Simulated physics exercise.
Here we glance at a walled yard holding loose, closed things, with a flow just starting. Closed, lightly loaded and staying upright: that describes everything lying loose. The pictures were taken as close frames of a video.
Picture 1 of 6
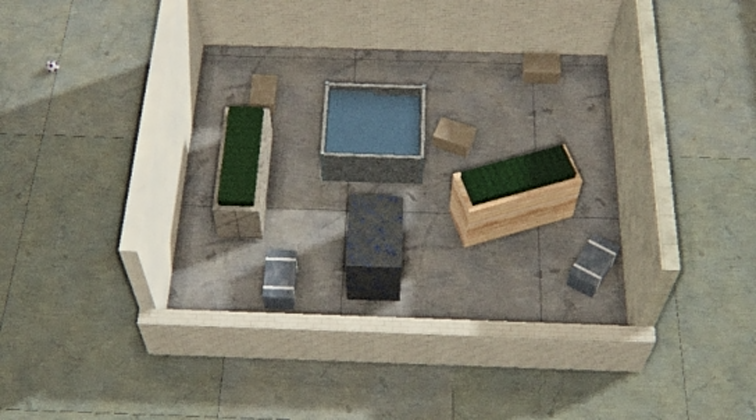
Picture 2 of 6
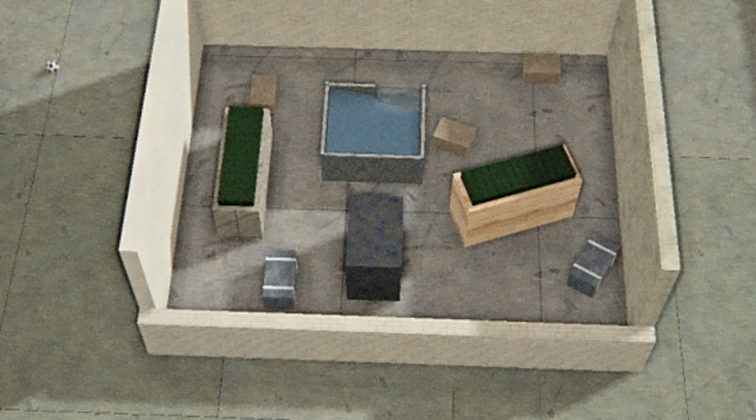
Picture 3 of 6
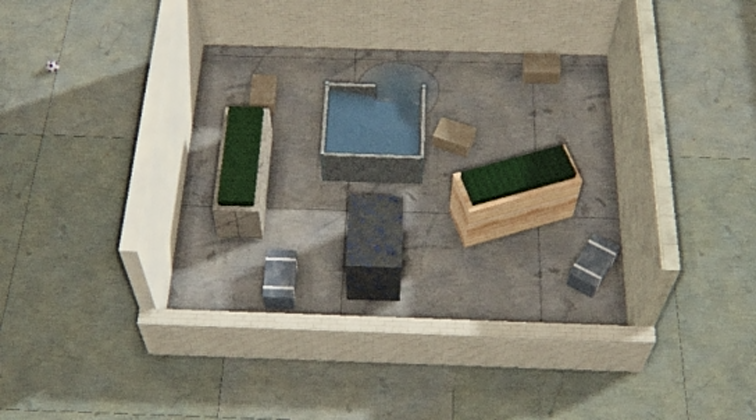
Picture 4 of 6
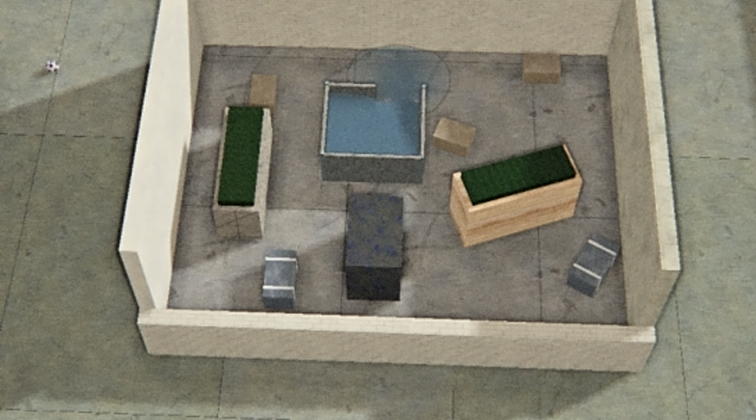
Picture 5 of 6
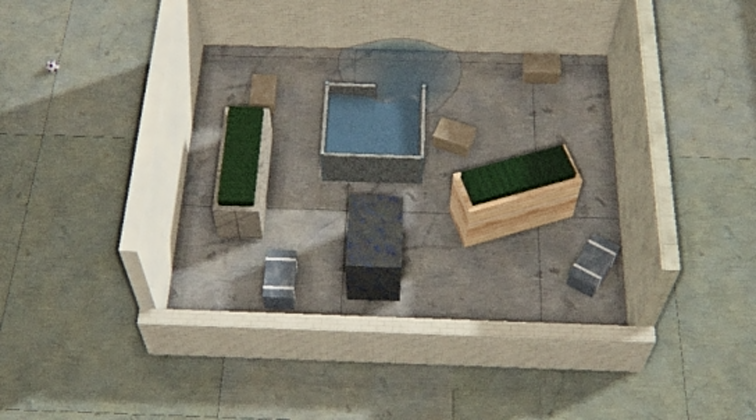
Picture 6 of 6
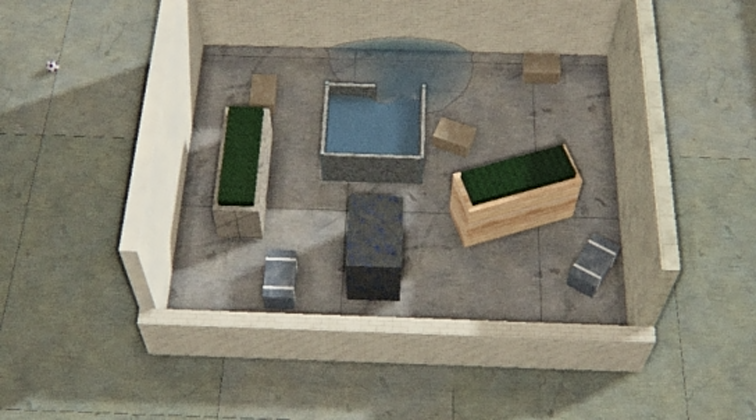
At first, a walled yard holds a full pool of blue water among crates, planters and dark boxes, all at rest. Then a gap opens in the pool's back wall, and water pours out behind it. The thin, bluish puddle widens across the floor toward the back wall, while the surrounding objects stay put.
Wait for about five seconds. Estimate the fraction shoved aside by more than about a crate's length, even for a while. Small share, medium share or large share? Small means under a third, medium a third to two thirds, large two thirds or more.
A medium share.
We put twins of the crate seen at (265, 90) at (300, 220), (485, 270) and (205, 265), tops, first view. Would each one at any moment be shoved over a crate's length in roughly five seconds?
The answers, in order, are remains nearby, remains nearby and remains nearby.
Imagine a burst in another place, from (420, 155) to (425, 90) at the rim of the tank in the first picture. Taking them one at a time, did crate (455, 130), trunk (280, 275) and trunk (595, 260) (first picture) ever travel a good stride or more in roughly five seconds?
One after another: Goes the distance, then never gets that far, then goes the distance.
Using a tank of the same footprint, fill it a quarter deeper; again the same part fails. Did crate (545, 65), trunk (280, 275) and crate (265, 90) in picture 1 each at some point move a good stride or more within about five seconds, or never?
Per item, in order: Cleared the mark; missed the mark; cleared the mark.
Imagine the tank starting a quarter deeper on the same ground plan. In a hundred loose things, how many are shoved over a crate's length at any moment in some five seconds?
Near 60 per cent of the loose things.
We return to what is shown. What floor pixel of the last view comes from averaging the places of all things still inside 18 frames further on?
Somewhere near (423, 202) in the last view.
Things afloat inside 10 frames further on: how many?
By my count, 1.
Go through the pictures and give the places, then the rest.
In the first picture, a trunk at (280, 273) rests on the ground; a crate at (543, 63) rests on the ground; 0 of 5 have shifted.
In the second picture, a trunk at (280, 273), on the bottom; a crate at (543, 63), on the bottom; 0 of 5 have shifted.
In the third picture, a trunk at (280, 273) rests on the ground; a crate at (543, 63), on the bottom; 0 of 5 have shifted.
In the fourth picture, a trunk at (280, 273) rests on the ground; a crate at (543, 63) rests on the ground; 0 of 5 have shifted.
In the fifth picture, a trunk at (280, 273), on the bottom; a crate at (543, 63), on the bottom; 0 of 5 have shifted.
In the sixth picture, a trunk at (280, 273), on the bottom; a crate at (543, 63), on the bottom; 0 of 5 have shifted.
A moment on, 0 of 5 are well off their spots; 0 afloat.
Next, 1 of 5 are well off their spots; 1 afloat.
Later, 2 of 5 are well off their spots; 2 afloat.
In the end, 3 of 5 are well off their spots, and 3 have been at some point; 2 afloat.
